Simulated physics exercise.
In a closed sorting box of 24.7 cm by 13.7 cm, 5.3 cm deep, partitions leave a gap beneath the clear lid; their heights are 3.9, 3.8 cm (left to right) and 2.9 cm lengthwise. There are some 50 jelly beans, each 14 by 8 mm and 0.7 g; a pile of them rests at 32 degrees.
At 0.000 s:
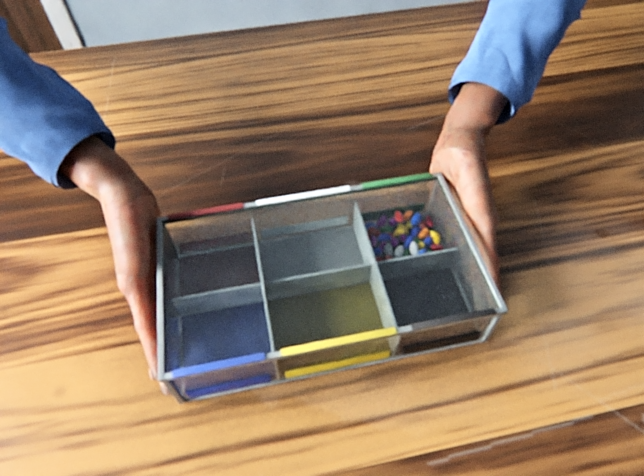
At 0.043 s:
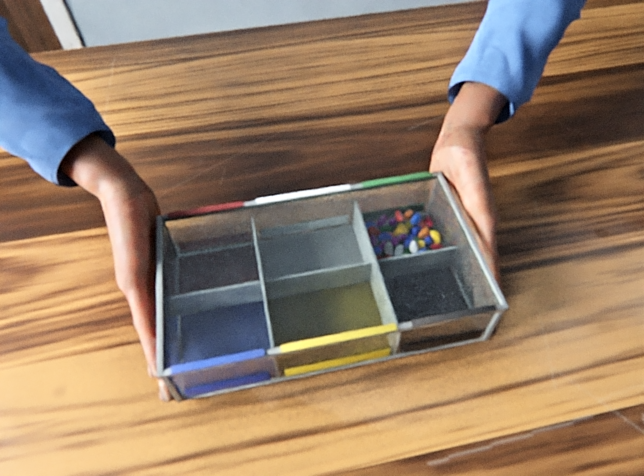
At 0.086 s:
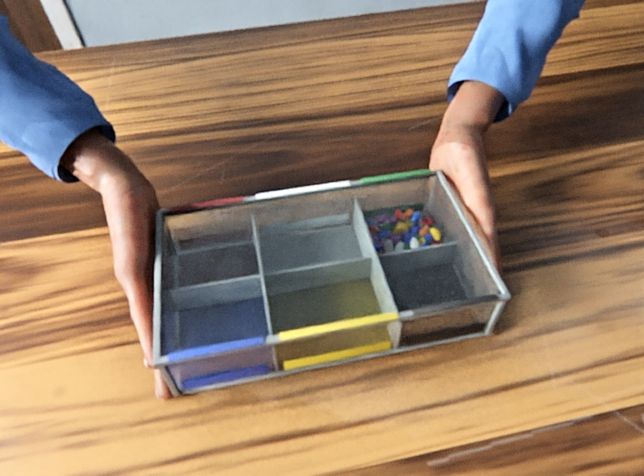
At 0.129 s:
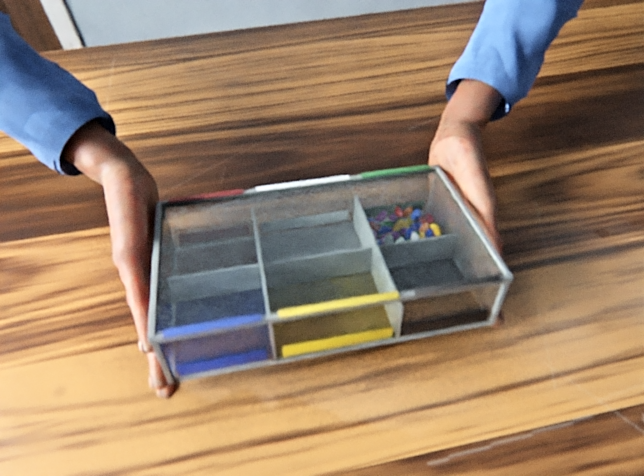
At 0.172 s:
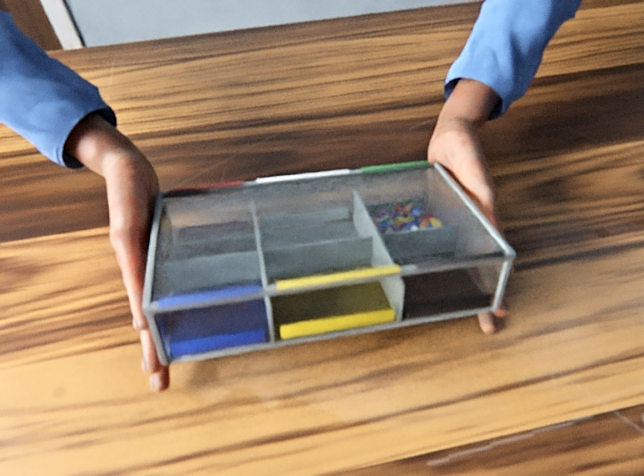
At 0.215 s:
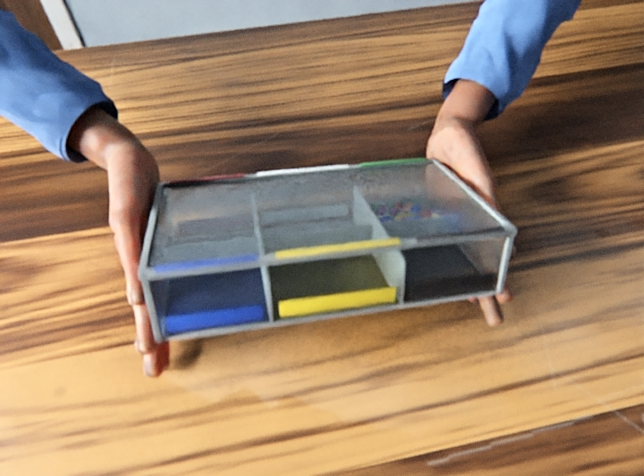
Two hands tilt a clear-lidded, divided box of small colorful pieces, raising its far side.
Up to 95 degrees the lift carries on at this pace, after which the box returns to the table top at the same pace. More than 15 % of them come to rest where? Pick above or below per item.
Red compartment = below; blue compartment = below; green compartment = above; yellow compartment = below; white compartment = below; black compartment = below.
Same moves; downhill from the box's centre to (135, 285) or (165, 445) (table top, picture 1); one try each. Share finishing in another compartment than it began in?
That would be close to 35 per cent and then close to 80 per cent.
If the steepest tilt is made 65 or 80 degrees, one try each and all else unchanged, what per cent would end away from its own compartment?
About 0 and about 0 per cent, in that order.
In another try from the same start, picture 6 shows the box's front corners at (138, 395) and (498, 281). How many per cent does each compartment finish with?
By the end red holds 0%, blue holds 20%, green holds 20%, yellow holds 45%, white holds 5% and black holds 5%.
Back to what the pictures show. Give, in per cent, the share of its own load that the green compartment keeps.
Fraction kept: Approx. 100 %.
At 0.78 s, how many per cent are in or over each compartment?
Shares - red: 0, blue: 0, green: 100, yellow: 0, white: 0, black: 0.
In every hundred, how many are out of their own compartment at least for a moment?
I'd put it at some 0 percent of the pieces.
After 0.78 s, tilt 94 degrees; green 100 %.
After 1.15 s, tilt 39 degrees; green 100 %.
After 1.61 s, tilt 0 degrees; green 100 %.
At rest (1.9 s), red 0 %, blue 0 %, green 100 %, yellow 0 %, white 0 %, black 0 %.
